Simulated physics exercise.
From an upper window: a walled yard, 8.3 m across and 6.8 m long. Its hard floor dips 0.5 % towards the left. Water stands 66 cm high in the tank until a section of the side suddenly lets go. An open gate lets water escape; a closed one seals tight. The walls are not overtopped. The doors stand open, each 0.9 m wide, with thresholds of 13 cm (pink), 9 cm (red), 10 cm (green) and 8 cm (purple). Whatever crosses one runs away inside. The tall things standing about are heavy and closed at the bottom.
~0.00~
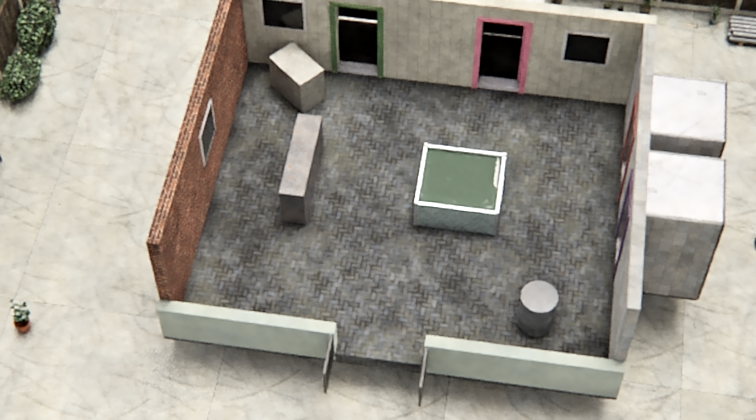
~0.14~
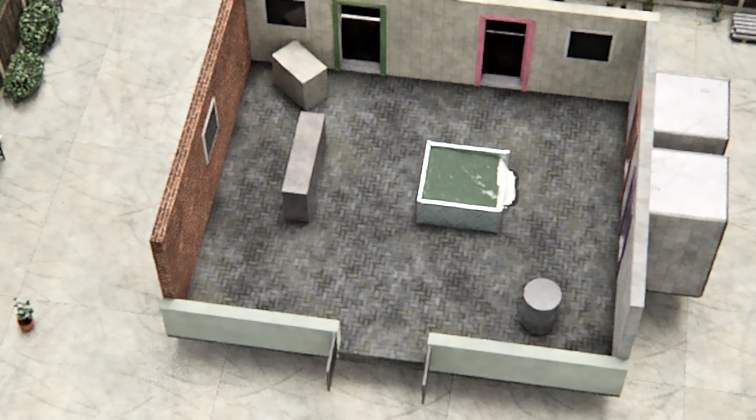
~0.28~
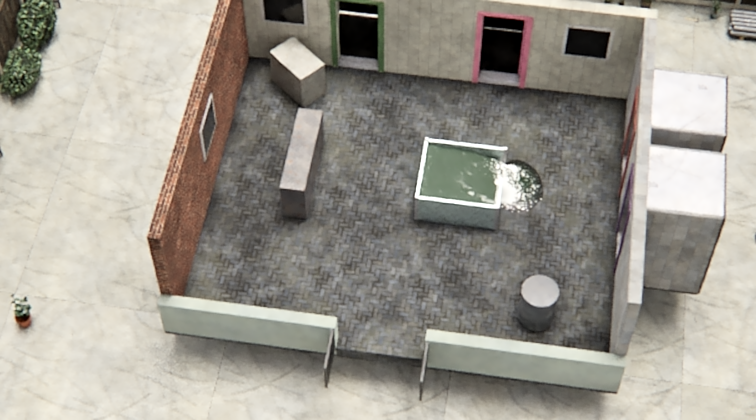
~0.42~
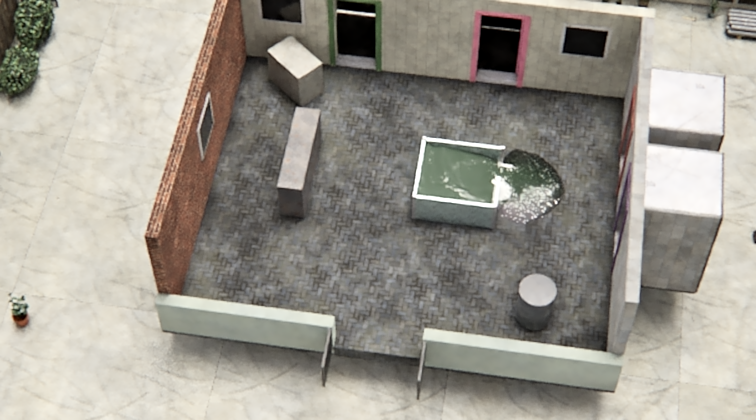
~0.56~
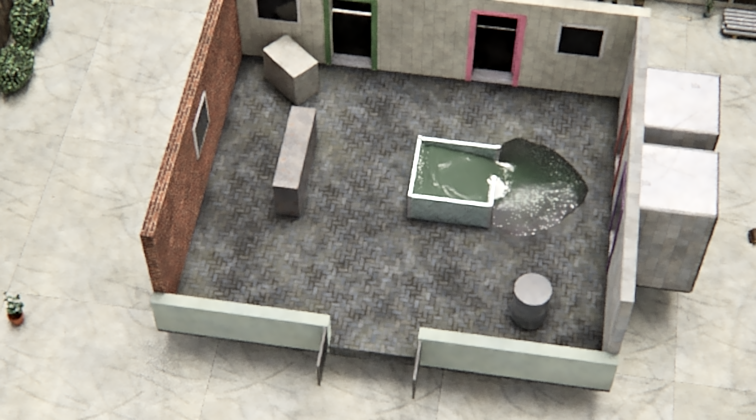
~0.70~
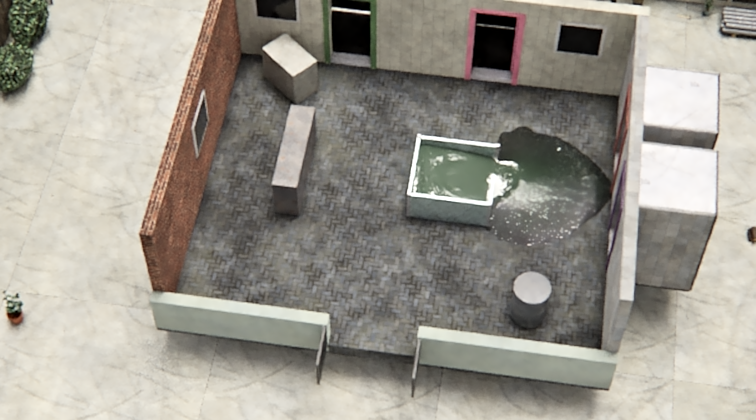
Green water lies still in a pale, white-rimmed tank, then pours through its right side and spreads in a widening, foam-flecked fan across the dark paving towards the right wall. Seen from high above, the walled yard holds grey blocks at left, a grey cylinder at lower right, and green- and pink-framed doorways behind. The level in the tank sinks as the view shifts very slightly.
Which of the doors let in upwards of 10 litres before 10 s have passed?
Door by door: At the pink door it stays under the limit; at the red door it goes over the limit; at the green door it does not reach the limit; at the purple door it exceeds the limit.
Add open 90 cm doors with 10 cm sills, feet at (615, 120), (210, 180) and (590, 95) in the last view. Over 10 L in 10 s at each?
In that order: Past it, under, above.
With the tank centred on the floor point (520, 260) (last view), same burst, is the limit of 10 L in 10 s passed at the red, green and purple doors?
Against that limit: Red under, green not over, purple over.
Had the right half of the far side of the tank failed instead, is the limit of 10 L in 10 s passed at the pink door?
Then: Pink past it.
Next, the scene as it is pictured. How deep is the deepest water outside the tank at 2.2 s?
About 28 cm.
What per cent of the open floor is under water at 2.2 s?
Some 20 per cent of it.
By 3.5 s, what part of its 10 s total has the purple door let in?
About 90 per cent.
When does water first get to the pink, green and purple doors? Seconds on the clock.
Pink 3.4 s, green 6.0 s, purple 1.1 s.
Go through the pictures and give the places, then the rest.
In the first picture, still water, 66 cm deep, in the tank at (461, 181).
In the second picture, water pours out at (502, 182) and has run 0.5 m, to (507, 171); typically 6 cm deep outside, 66 cm at the tank's back.
In the third picture, water pours out at (500, 179) and has run 0.8 m, to (537, 197); typically 8 cm deep outside, 66 cm at the tank's back.
In the fourth picture, the front is at (559, 185), 1.3 m from the gap at (498, 179); 1.5 m2 of floor is under water; 65 cm left at the back of the tank.
In the fifth picture, the front is at (584, 190), 1.9 m from the gap at (493, 178); 2.8 m2 of floor is under water; 58 cm left at the back of the tank.
In the sixth picture, the front is at (607, 185), 2.4 m from the gap at (492, 176); 4.2 m2 of floor is under water; 56 cm left at the back of the tank.
After 1.4 s water covers 15 % of the floor and is deepest (30 cm) near (499, 179); pink door not reached, red door 7 cm at the sill, 26 L in, green door not reached, purple door 10 cm at the sill, 1 L in.
After 2.2 s water covers 20 % of the floor and is deepest (28 cm) near (618, 105); pink door not reached, red door 20 cm at the sill, 87 L in, green door not reached, purple door 14 cm at the sill, 16 L in.
After 3.5 s water covers 25 % of the floor and is deepest (16 cm) near (499, 179); pink door 3 cm at the sill, 0 L in, red door 14 cm at the sill, 127 L in, green door not reached, purple door 10 cm at the sill, 31 L in.
After 6.0 s water covers 45 % of the floor and is deepest (10 cm) near (619, 99); pink door 4 cm at the sill, 0 L in, red door 8 cm at the sill, 144 L in, green door 2 cm at the sill, 0 L in, purple door 6 cm at the sill, 35 L in.
After 10.0 s water covers 75 % of the floor and is deepest (6 cm) near (318, 83); pink door 3 cm at the sill, 0 L in, red door 4 cm at the sill, 144 L in, green door 3 cm at the sill, 0 L in, purple door 3 cm at the sill, 35 L in.
